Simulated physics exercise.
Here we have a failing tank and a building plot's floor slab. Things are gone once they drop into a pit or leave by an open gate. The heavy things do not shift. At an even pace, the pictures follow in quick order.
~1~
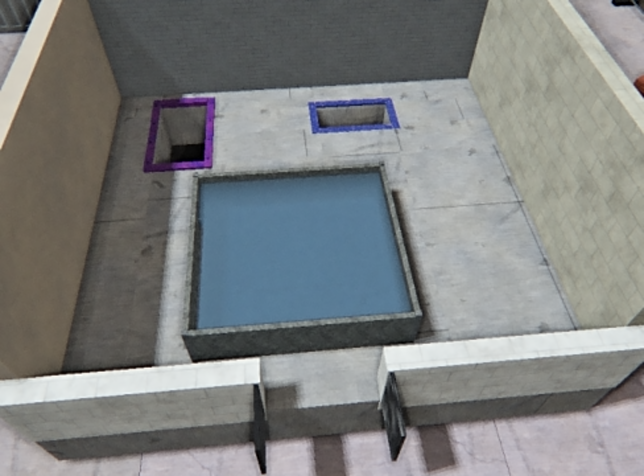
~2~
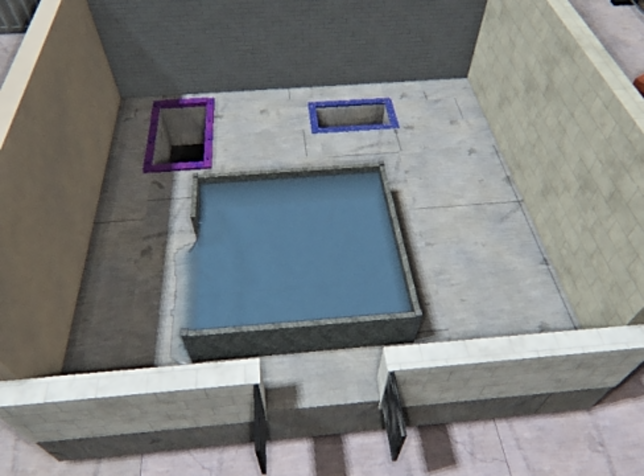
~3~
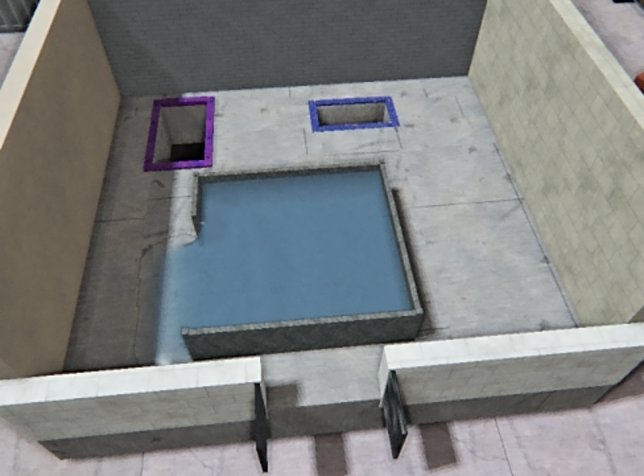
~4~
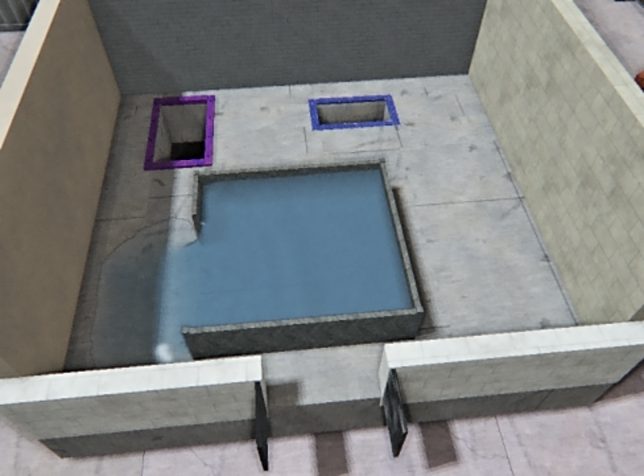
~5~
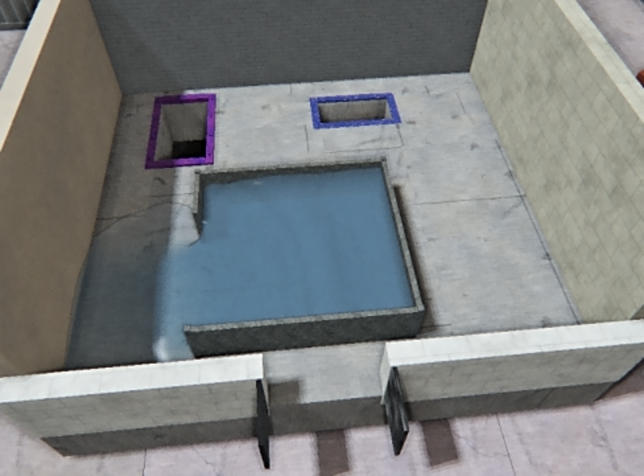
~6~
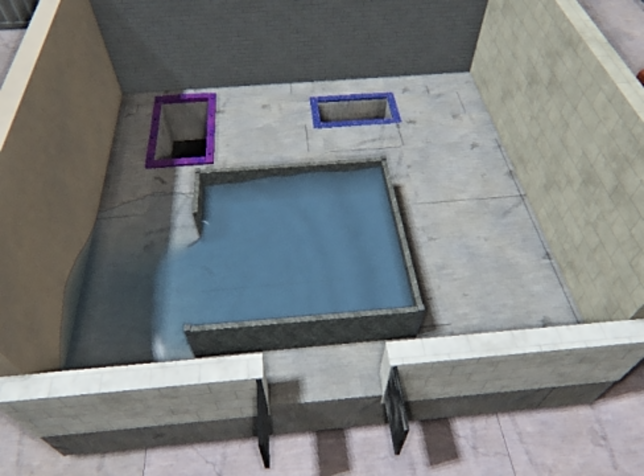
A square, dark-rimmed tank of blue water stands on a grey slab enclosed by pale walls and a darker back wall, seen from above at a steady angle. Behind it are a purple-framed pit at left and a blue-framed pit at right, with an open gate in front. The tank's left side breaks open, and water pours out, spreading leftward across the floor to the left wall.
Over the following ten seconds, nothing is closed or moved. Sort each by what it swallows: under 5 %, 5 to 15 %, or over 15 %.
Sorted: Gate 5 to 15 %, blue pit 5 to 15 %, purple pit over 15 %.
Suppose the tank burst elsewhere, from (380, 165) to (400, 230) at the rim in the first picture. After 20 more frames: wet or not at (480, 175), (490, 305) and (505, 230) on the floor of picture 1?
Going point by point: Waterlogged, waterlogged, waterlogged.
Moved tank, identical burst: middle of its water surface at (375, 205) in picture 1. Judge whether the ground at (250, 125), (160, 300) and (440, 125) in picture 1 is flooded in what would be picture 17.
Taking them as they were asked, they come out bone dry, soaked, bone dry.
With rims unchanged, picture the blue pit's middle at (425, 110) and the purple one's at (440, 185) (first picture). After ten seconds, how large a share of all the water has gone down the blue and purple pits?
Roughly: Blue pit 15 %, purple pit 4 %.
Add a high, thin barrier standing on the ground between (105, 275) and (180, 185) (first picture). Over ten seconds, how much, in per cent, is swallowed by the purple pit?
The purple pit takes 6 per cent.
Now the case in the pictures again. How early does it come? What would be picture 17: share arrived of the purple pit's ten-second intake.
Estimate: Some 0 per cent.
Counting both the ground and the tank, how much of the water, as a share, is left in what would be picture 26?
That works out to about 92 per cent.
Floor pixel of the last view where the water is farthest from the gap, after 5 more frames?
The farthest point of the front sits at (111, 154).
A moment on, water covers 15 % of the floor; the gate 0 %, the blue pit 0 %, the purple pit 0 %.
Next, water covers 30 % of the floor; the gate 0 %, the blue pit 0 %, the purple pit 1 %.
Then, water covers 50 % of the floor; the gate 1 %, the blue pit 0 %, the purple pit 6 %.
Later, water covers 75 % of the floor; the gate 5 %, the blue pit 3 %, the purple pit 18 %.
In the end, water covers 95 % of the floor; the gate 7 %, the blue pit 8 %, the purple pit 28 %.
